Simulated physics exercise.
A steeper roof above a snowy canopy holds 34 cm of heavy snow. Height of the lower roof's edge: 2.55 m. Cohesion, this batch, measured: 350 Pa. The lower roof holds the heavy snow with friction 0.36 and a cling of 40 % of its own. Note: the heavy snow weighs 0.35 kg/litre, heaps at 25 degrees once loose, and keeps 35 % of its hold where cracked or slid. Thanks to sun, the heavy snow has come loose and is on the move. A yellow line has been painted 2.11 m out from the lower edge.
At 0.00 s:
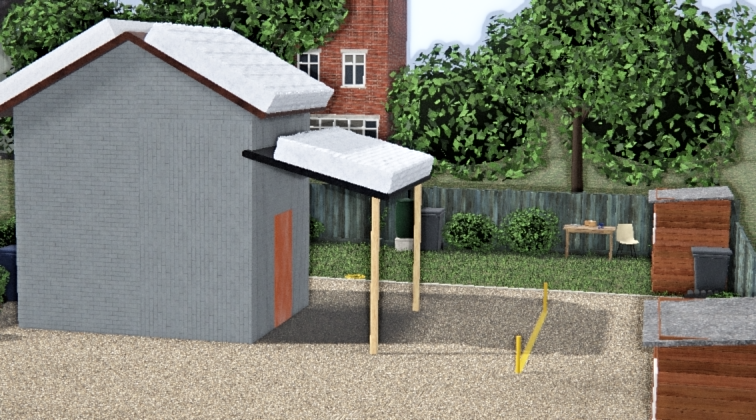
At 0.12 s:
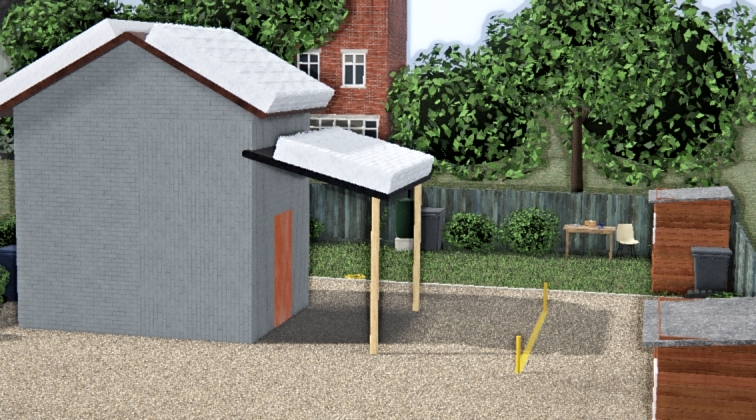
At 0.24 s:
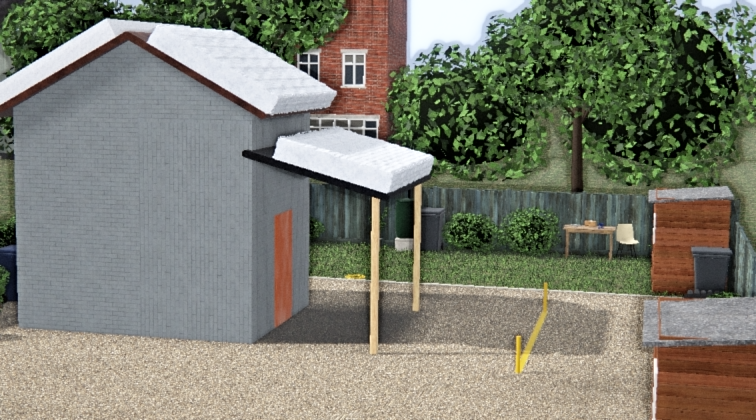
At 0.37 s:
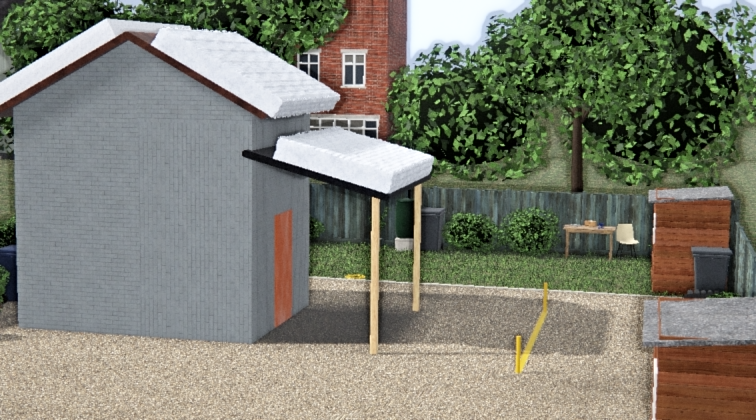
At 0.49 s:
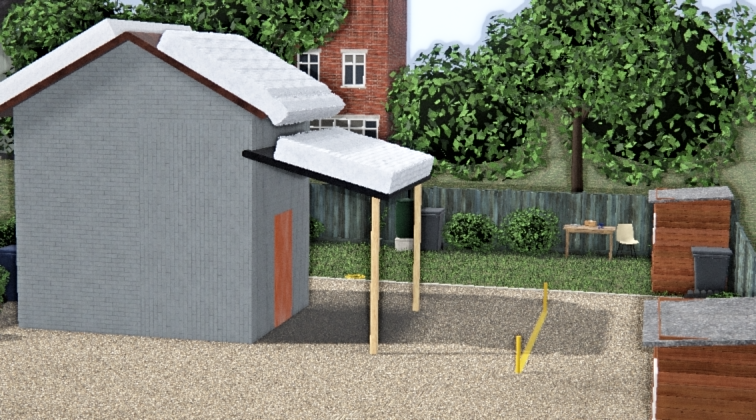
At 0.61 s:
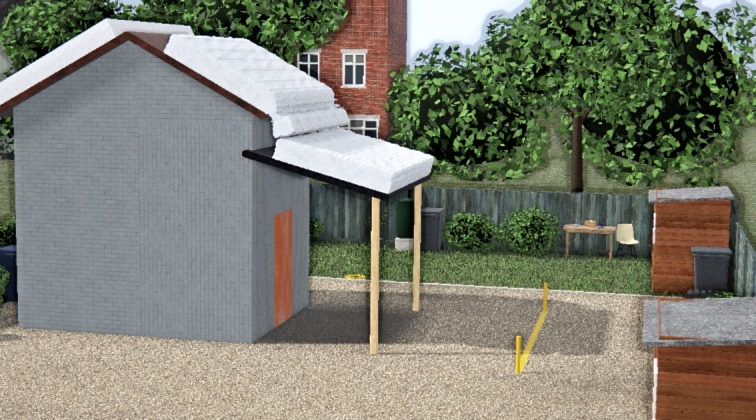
In a gravel yard beside a grey brick building with a lean-to canopy, thick snow on the upper roof's right slope slides slowly down, pushes past the edge, cracks, and sags onto the snow-covered canopy below.
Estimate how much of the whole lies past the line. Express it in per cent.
7 %.
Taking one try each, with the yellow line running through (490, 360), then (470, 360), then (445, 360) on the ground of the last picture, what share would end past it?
I'd guess near 14 %, then near 22 %, and near 30 % on the last try.
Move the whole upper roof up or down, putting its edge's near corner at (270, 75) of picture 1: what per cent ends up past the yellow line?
25 %.
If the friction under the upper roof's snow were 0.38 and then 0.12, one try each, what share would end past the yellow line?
One try each gives 1 % and then 16 %.
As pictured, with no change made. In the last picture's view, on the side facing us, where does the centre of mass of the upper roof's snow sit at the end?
Somewhere about (392, 243), I'd say.
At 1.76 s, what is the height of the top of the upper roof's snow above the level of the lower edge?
It sits some 1.2 m above the lower edge at that time.
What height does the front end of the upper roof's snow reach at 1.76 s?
Somewhere around 3.0 metres, I'd say.
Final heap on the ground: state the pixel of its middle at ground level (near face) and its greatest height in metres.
The heap centres around (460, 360) and rises about 0.4 m.
After 1.13 s, none is below the lower edge and 0 % is past the line.
After 1.76 s, none is below the lower edge and 0 % is past the line.
After 2.38 s, 26 % is below the lower edge and 0 % is past the line.
After 3.00 s, 46 % is below the lower edge and 5 % is past the line.
After 4.50 s, 52 % is below the lower edge and 7 % is past the line.
